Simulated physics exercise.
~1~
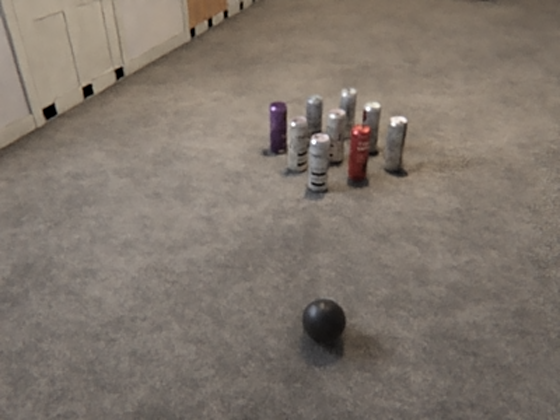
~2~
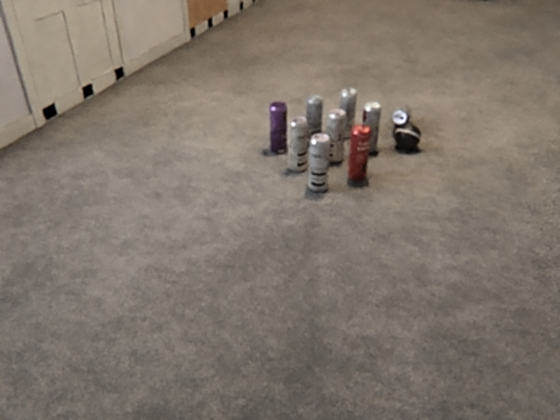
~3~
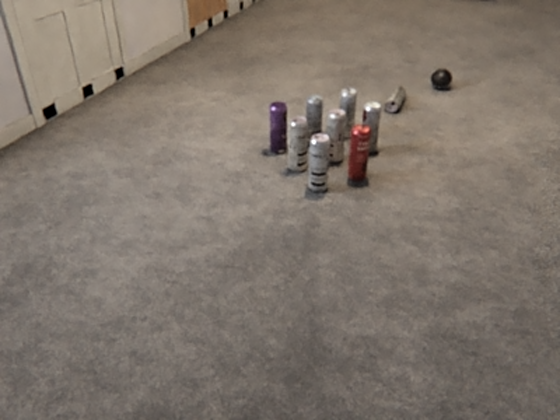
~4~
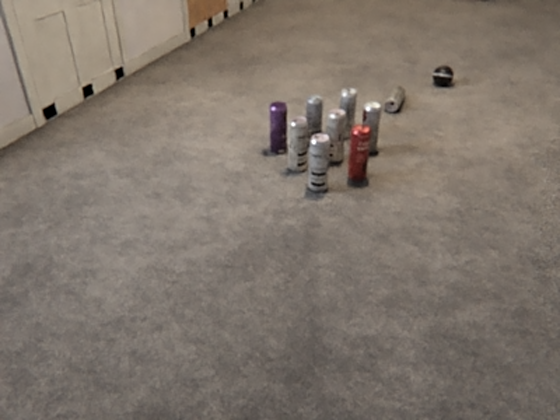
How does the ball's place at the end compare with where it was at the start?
At the start the ball was on the open carpet in front of the tubes, nearer the viewer. By the end it was behind them and off to the right, much farther away.
A dark ball rolled away across a grey carpet toward a cluster of nine upright tubes and knocked over the silvery one on the right edge. It ended up beyond the group, while the purple, red and other tubes stayed standing.
